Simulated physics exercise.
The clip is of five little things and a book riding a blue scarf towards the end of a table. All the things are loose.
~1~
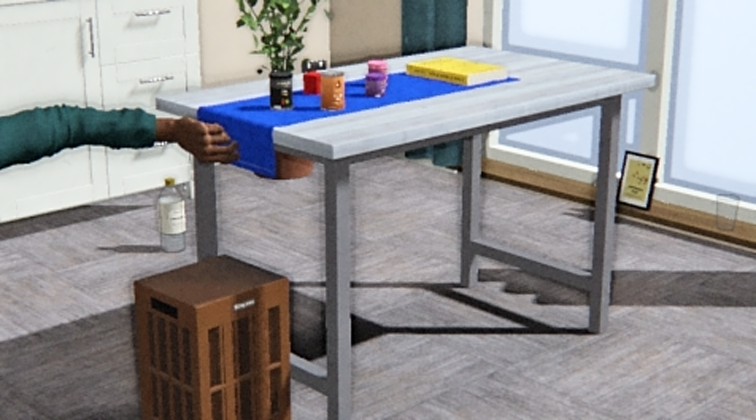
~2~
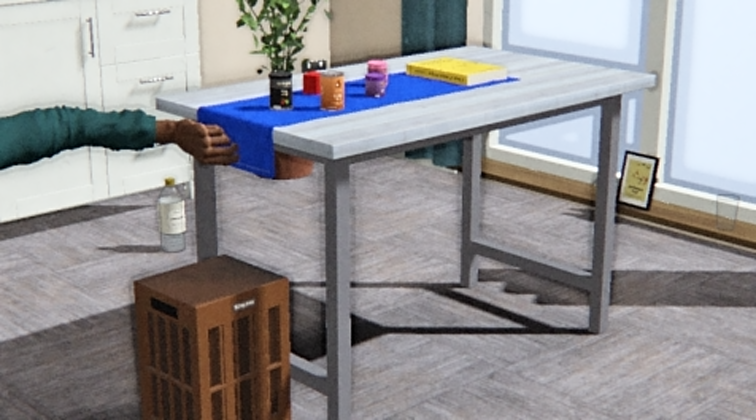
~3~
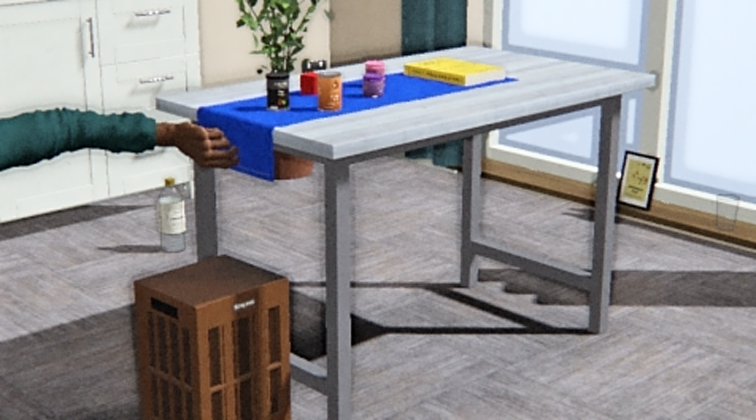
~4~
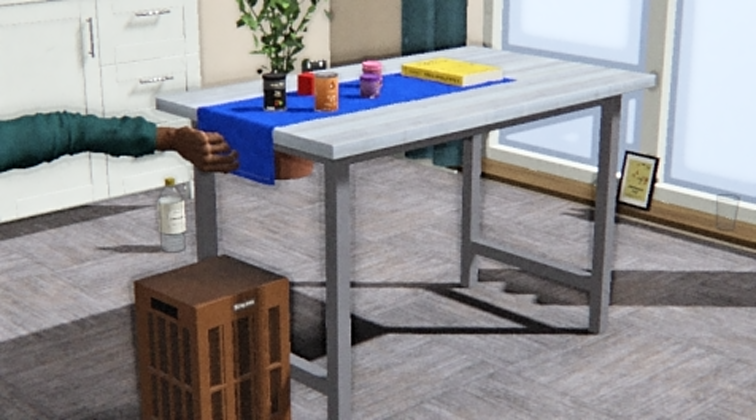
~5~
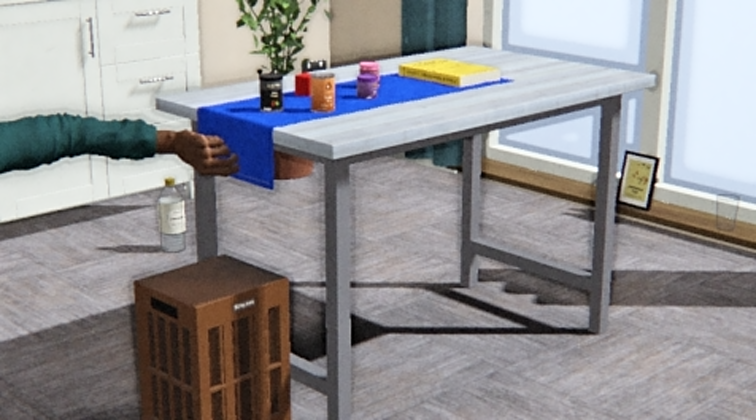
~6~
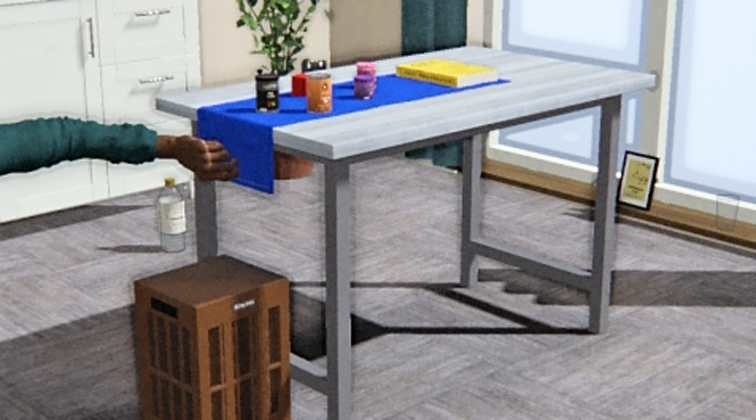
Blue scarf carrying small pots, cans and a yellow book sliding slightly left along a table, a hand at its hanging end.
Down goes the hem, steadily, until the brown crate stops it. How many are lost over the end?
The count of fallen things is two.
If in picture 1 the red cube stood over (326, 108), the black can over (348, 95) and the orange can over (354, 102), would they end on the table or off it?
The red cube tumbles off, the black can remains up, the orange can holds on.
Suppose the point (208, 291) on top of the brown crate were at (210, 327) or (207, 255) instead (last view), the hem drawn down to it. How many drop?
Over the edge go 3 and 1.
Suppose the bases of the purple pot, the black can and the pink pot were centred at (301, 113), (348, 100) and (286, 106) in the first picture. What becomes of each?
The purple pot tumbles off; the black can stays on; the pink pot comes down.
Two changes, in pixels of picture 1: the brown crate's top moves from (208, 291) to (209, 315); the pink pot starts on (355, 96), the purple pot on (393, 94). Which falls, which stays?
The pink pot holds on; the purple pot keeps its place on top.
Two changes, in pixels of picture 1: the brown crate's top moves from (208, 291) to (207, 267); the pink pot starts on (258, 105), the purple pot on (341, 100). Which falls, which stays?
The pink pot comes down, the purple pot does not fall.
A little later, hem near (236, 216); all still up.
Next, hem near (236, 256); black can gone.
When it is over, hem on the crate; black can and orange can gone. It carries off two.
